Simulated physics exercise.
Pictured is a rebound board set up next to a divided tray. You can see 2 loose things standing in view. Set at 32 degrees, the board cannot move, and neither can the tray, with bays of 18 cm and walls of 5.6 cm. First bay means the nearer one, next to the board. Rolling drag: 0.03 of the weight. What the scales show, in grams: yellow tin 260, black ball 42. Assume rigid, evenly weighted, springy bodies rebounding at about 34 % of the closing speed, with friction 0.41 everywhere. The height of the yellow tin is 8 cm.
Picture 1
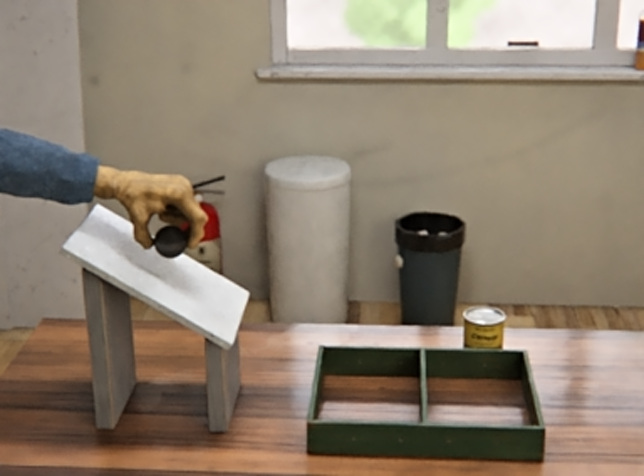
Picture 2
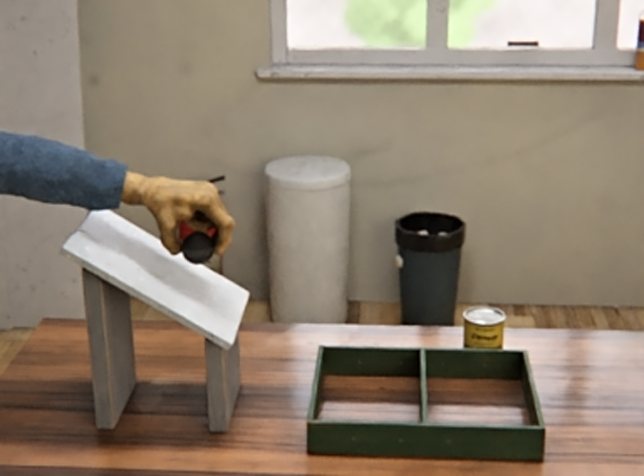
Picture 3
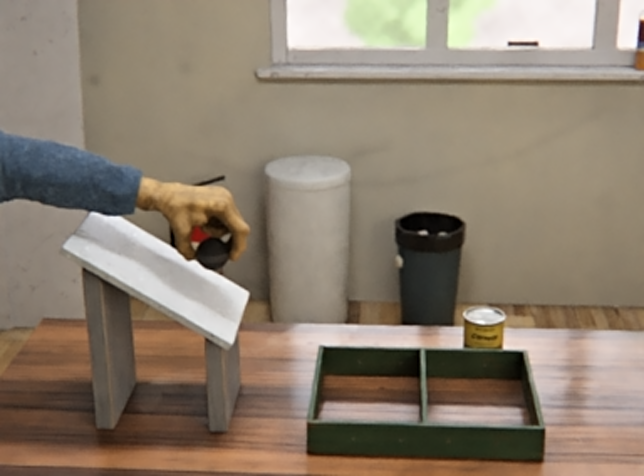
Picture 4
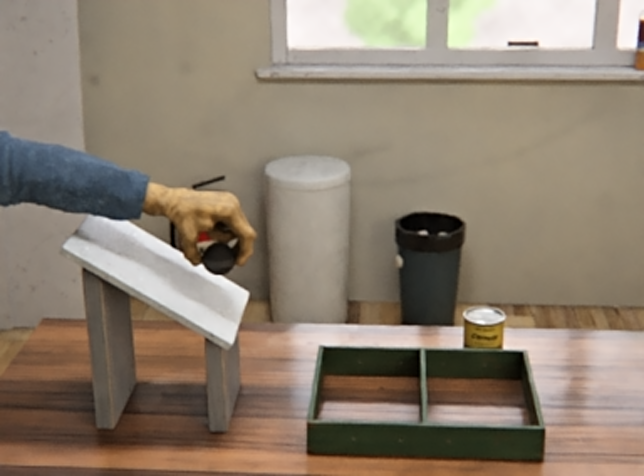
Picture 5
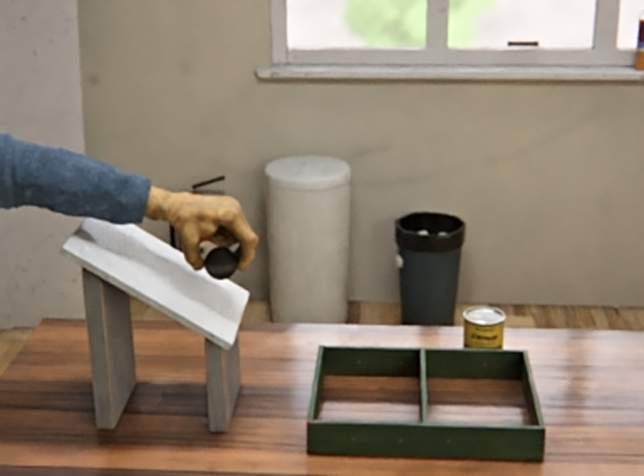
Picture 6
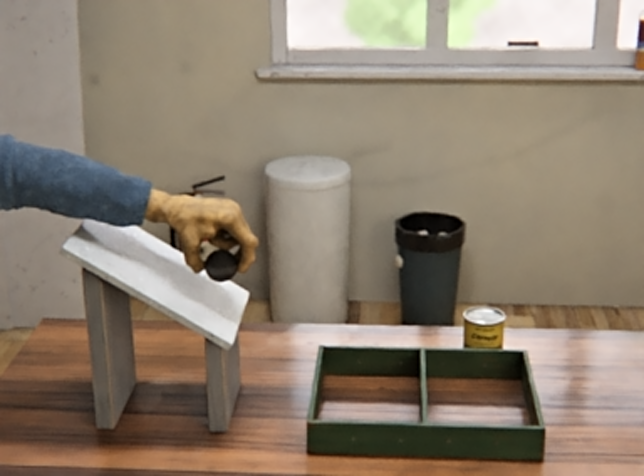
In this clip, a hand in a blue sleeve carries a black ball rightward and slightly down above a sloped pale board, then holds it still, while a yellow tin and a green two-bay tray stay motionless on the wooden table.
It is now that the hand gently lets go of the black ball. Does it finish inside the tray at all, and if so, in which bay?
No, it finishes outside the tray.
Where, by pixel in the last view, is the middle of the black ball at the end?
Around (253, 394).
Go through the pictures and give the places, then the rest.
In the first frame, 9 cm still to go; black ball (170, 242); yellow tin (483, 336).
In the second frame, 5 cm still to go; black ball (198, 248); yellow tin (483, 336).
In the third frame, 2 cm still to go; black ball (212, 254); yellow tin (483, 336).
In the fourth frame, 1 cm still to go; black ball (219, 259); yellow tin (483, 336).
The fifth frame shows poised above the slant; black ball (221, 263); yellow tin (483, 336).
The sixth frame shows poised above the slant; black ball (221, 266); yellow tin (483, 336).
Then, 0.30 s later than the last frame, black ball near (255, 308).
Then, 0.40 s later than the last frame, black ball near (292, 366).
Then, 0.60 s later than the last frame, it is outside the bays; black ball near (268, 395).
When it is over, it is outside the bays; yellow tin within 4 cm of the start. End places, in pixels of the last picture, black ball near (253, 394).
